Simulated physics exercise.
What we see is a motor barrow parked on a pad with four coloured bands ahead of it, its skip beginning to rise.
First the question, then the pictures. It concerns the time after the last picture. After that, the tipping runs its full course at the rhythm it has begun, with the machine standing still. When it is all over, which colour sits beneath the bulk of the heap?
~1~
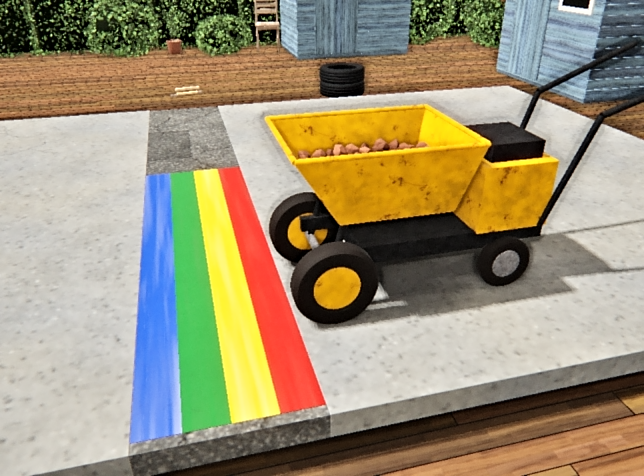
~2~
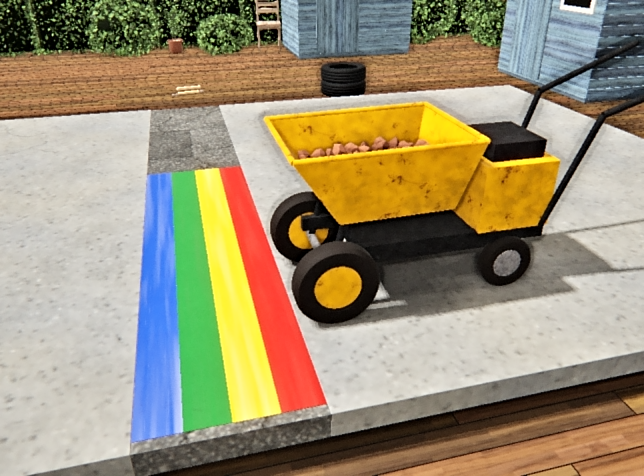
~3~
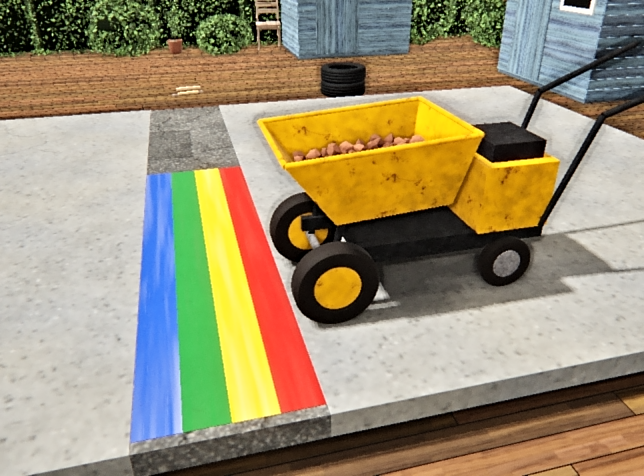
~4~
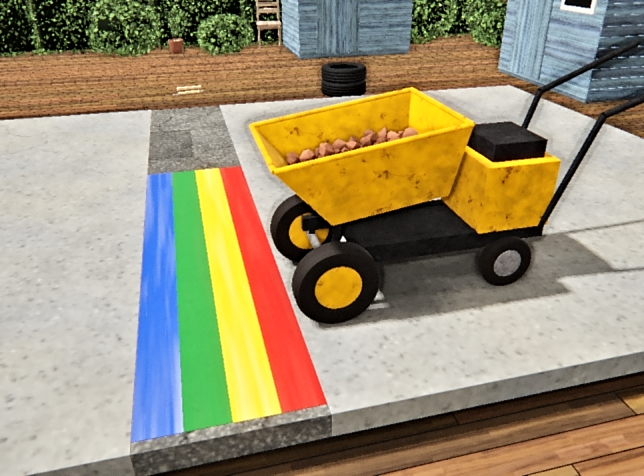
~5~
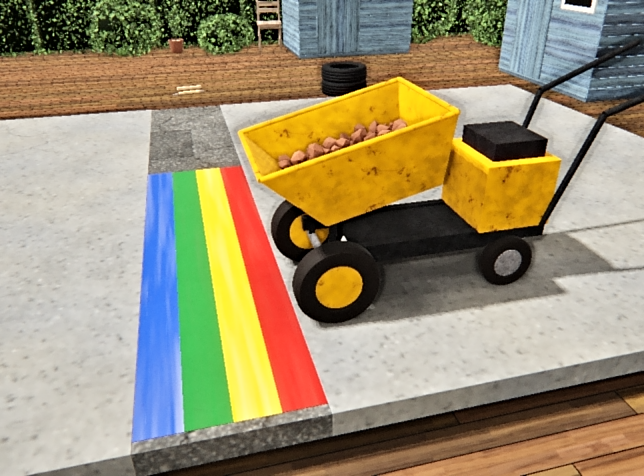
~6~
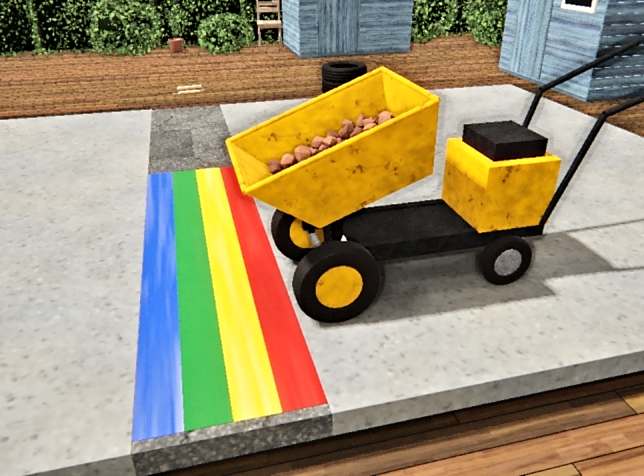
The bulk sits over the blue colour.
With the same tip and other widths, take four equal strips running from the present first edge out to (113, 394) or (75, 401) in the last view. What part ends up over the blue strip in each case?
The first gives 30 %, the second 20 %.
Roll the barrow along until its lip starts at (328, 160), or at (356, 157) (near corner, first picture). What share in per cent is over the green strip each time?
Try 1 about 30 %, try 2 about 30 %.
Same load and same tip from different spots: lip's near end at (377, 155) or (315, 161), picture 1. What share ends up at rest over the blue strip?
About 10 %, then 30 %.
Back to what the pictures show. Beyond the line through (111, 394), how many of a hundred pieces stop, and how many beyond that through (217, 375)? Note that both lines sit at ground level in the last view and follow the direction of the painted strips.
In order: Near 10 %, then 70 %.
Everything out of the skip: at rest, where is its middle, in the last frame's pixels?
About (160, 302).
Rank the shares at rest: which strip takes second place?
Second place goes to green.
Just after the last frame, skip tipped steeply; every one in the skip.
A moment on, skip tipped right over; the larger part in the skip; just a few over the green strip; about a tenth over the blue strip; just a few off the paint.
Further on, skip tipped right over; roughly a third in the skip; about a tenth over the green strip; roughly a third over the blue strip; roughly a quarter off the paint.
When it is over, skip tipped right over; roughly a quarter in the skip; not one over the red strip; just a few over the yellow strip; roughly a quarter over the green strip; roughly a third over the blue strip; roughly a quarter off the paint.
